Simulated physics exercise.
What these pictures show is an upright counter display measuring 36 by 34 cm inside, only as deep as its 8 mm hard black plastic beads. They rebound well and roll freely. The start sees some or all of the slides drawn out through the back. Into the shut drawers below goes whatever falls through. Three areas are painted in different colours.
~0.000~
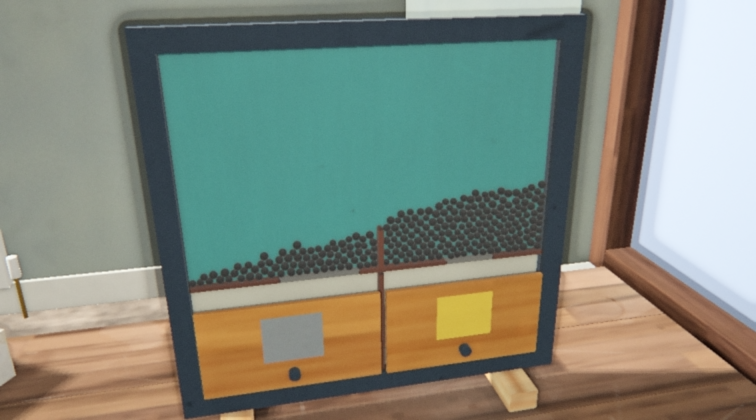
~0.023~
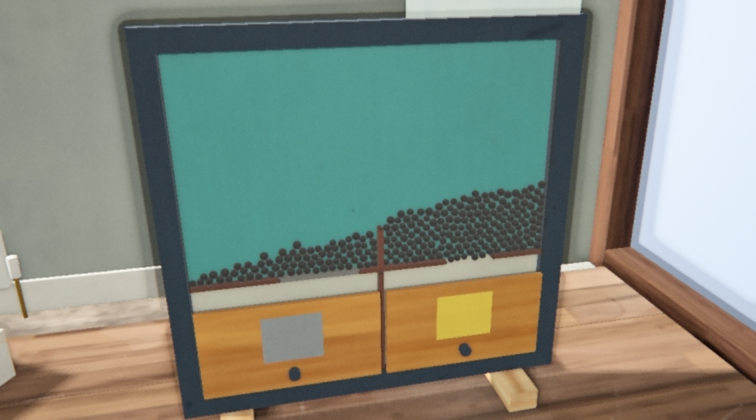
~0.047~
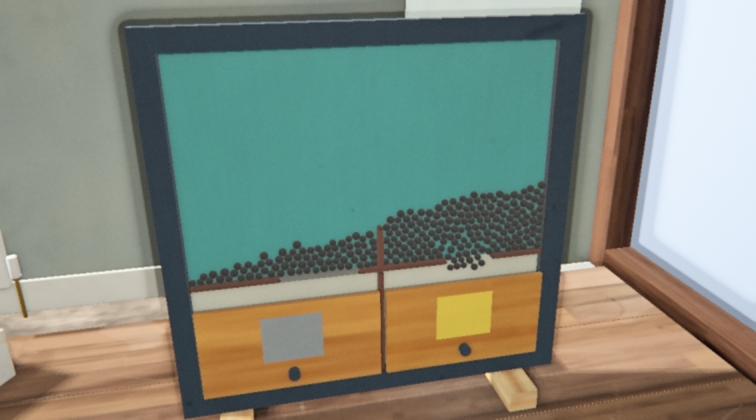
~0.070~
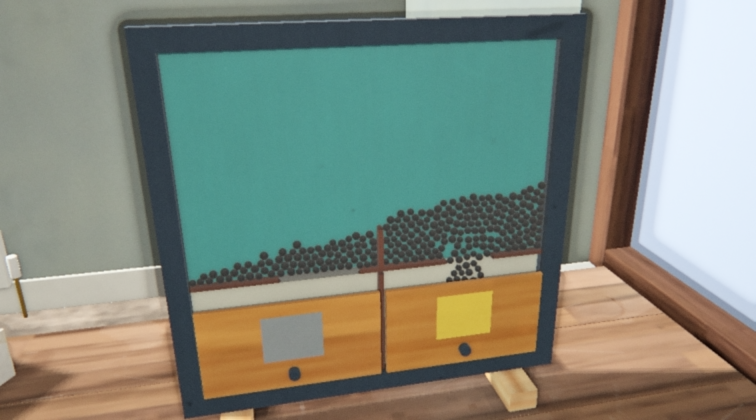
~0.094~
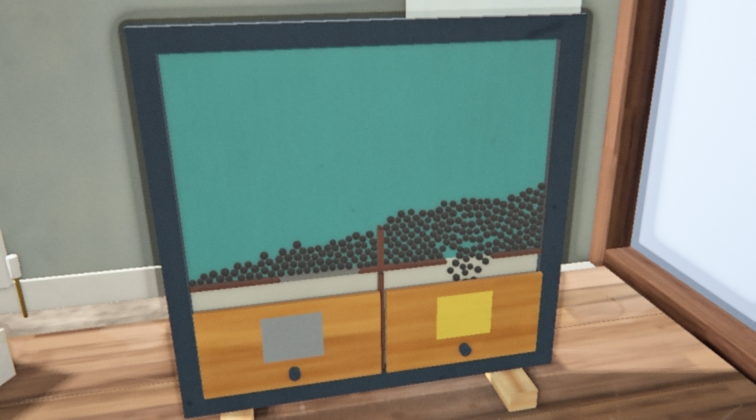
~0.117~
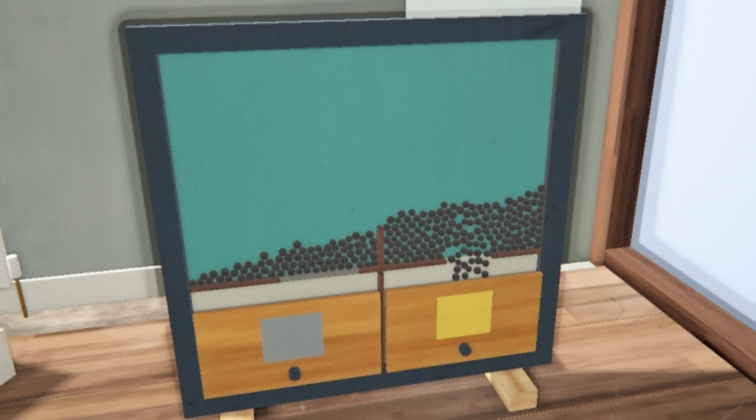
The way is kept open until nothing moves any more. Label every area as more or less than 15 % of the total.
Turquoise: More. Yellow: More. Grey: Less.
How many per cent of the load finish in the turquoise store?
Some 40 percent.
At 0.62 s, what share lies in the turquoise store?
50 per cent.
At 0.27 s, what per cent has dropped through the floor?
Roughly 30 percent.
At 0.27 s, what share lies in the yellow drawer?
Some 25 per cent.
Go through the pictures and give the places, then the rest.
About 260 beads; load centre (423, 234); turquoise (371, 69), yellow (464, 316), grey (293, 338); slides (275, 280) to (362, 270), (442, 261) to (495, 255), in the first frame.
In the second frame, 1 of 2 slides gone; load centre (423, 234); 0 out.
Load centre (426, 238); 9 out, in the third frame.
Load centre (418, 241); 14 out, in the fourth frame.
Load centre (418, 240); 21 out, in the fifth frame.
Load centre (418, 240); 29 out; wall ends (380, 228), in the sixth frame.
After 0.27 s, 30 % are out; turquoise 70 %, yellow 25 %.
After 0.62 s, 50 % are out; turquoise 50 %, yellow 50 %.
After 1.32 s, 60 % are out; turquoise 40 %, yellow 60 %.
Settled by 1.7 s, 60 % are out; turquoise 40 %, yellow 60 %, grey 0 %.
